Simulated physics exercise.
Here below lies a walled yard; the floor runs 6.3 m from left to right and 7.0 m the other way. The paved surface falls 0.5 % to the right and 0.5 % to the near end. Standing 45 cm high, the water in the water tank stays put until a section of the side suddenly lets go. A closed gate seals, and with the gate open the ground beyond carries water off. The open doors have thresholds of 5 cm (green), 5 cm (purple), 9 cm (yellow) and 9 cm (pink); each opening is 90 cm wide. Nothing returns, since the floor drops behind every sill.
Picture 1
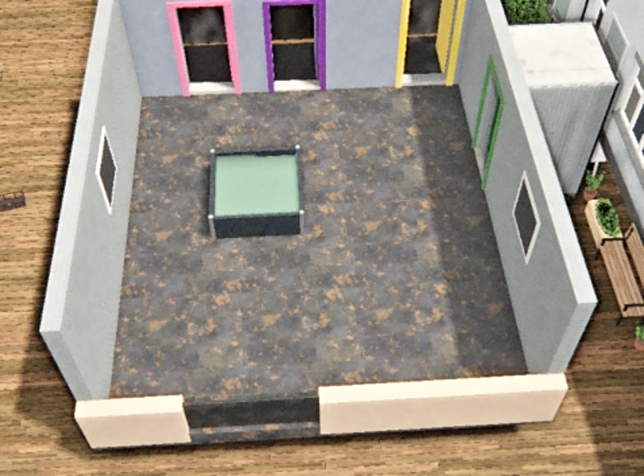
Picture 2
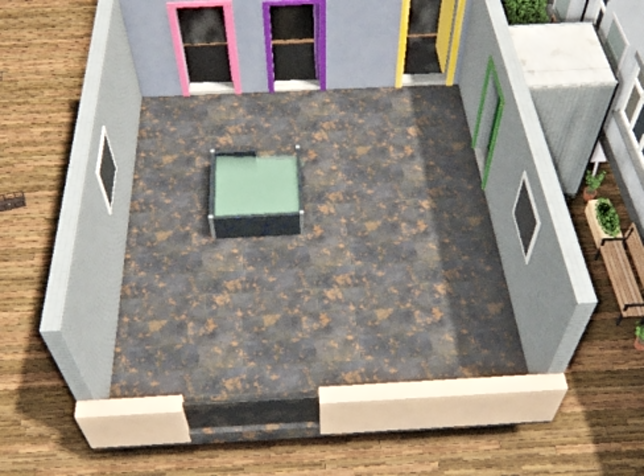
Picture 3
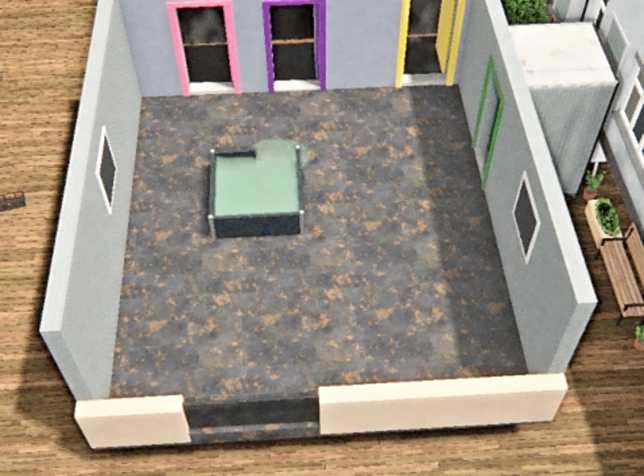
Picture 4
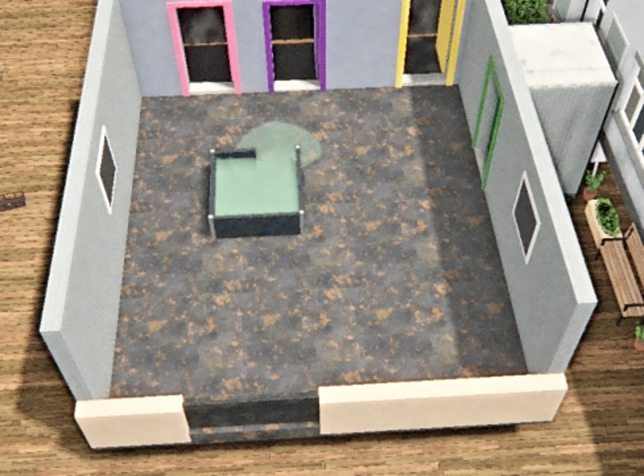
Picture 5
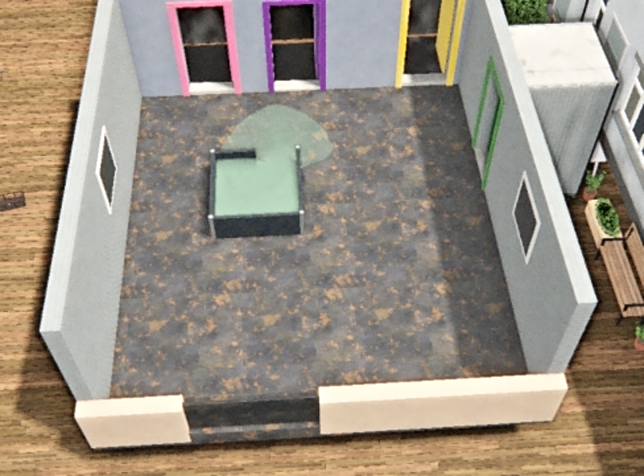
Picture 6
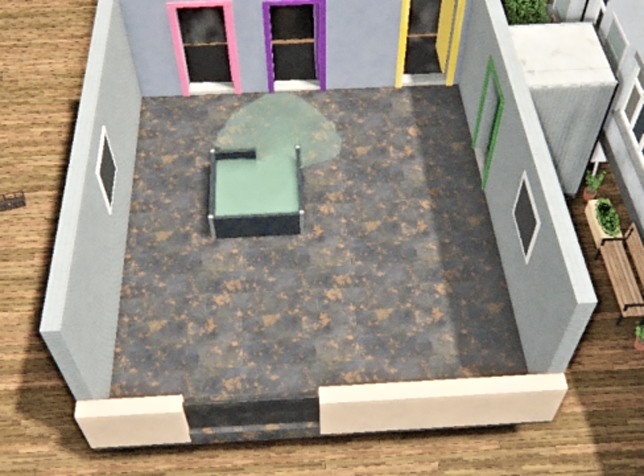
The clip opens on a walled yard with dark mottled paving and a square tank of still, pale green water. A gap appears in the tank's far side and water pours out, spreading in a thin, widening rounded sheet across the paving toward the pink, purple and yellow doorways.
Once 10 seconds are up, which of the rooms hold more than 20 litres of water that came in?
One by one: The green door will hold enough water back, the purple door will not hold enough water back, the yellow door will hold enough water back, the pink door will hold enough water back.
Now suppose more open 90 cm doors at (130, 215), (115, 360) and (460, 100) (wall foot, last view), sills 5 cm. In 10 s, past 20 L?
The first one doesn't reach it, the second one doesn't reach it, and the third one exceeds it.
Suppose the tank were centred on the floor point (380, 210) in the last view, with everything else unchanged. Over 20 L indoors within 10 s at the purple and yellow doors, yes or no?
For the purple door, the amount is acceptable; for the yellow door, the amount is too high.
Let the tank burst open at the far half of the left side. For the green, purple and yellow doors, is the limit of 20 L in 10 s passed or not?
Then it goes green fine, purple fine, yellow fine.
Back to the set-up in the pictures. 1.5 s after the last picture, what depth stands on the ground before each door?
Door by door, in cm: Green reads 0, purple reads 13, yellow reads 4, pink reads 11.
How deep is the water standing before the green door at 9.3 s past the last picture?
Reading: Close to 3.5 cm.
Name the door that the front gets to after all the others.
It's the green door.
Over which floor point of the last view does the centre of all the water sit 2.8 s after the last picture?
Centre: Approx. (276, 154) px.
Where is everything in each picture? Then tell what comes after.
The water tank at (256, 185) is whole and still, 45 cm deep, in the first frame.
The front is at a hidden place, 0.5 m from the gap on the water tank's far side; 0.2 m2 of floor is under water; 45 cm left at the back of the water tank, in the second frame.
Water pours out on the water tank's far side and has run 0.8 m, to (263, 143); typically 7 cm deep outside, 45 cm at the water tank's back, in the third frame.
Water pours out on the water tank's far side and has run 1.2 m, to (268, 125); typically 5 cm deep outside, 45 cm at the water tank's back, in the fourth frame.
Water pours out on the water tank's far side and has run 1.7 m, to (280, 107); typically 4 cm deep outside, 43 cm at the water tank's back, in the fifth frame.
The front is at (286, 94), 2.0 m from the gap on the water tank's far side; 2.7 m2 of floor is under water; 39 cm left at the back of the water tank, in the sixth frame.
Then, 0.7 s after the last picture water covers 10 % of the floor and is deepest (22 cm) near (283, 161); green door not reached, purple door 10 cm at the sill, 20 L in, yellow door not reached, pink door 7 cm at the sill, 0 L in.
Then, 1.5 s after the last picture water covers 15 % of the floor and is deepest (17 cm) near (271, 95); green door not reached, purple door 13 cm at the sill, 72 L in, yellow door 4 cm at the sill, 0 L in, pink door 11 cm at the sill, 1 L in.
Then, 2.8 s after the last picture water covers 20 % of the floor and is deepest (12 cm) near (283, 161); green door not reached, purple door 11 cm at the sill, 121 L in, yellow door 4 cm at the sill, 0 L in, pink door 7 cm at the sill, 3 L in.
Then, 5.3 s after the last picture water covers 40 % of the floor and is deepest (9 cm) near (451, 87); green door 4 cm at the sill, 0 L in, purple door 7 cm at the sill, 153 L in, yellow door 5 cm at the sill, 0 L in, pink door 4 cm at the sill, 4 L in.
Then, 9.3 s after the last picture water covers 60 % of the floor and is deepest (5 cm) near (457, 112); green door 4 cm at the sill, 0 L in, purple door 4 cm at the sill, 157 L in, yellow door 4 cm at the sill, 0 L in, pink door 3 cm at the sill, 4 L in.
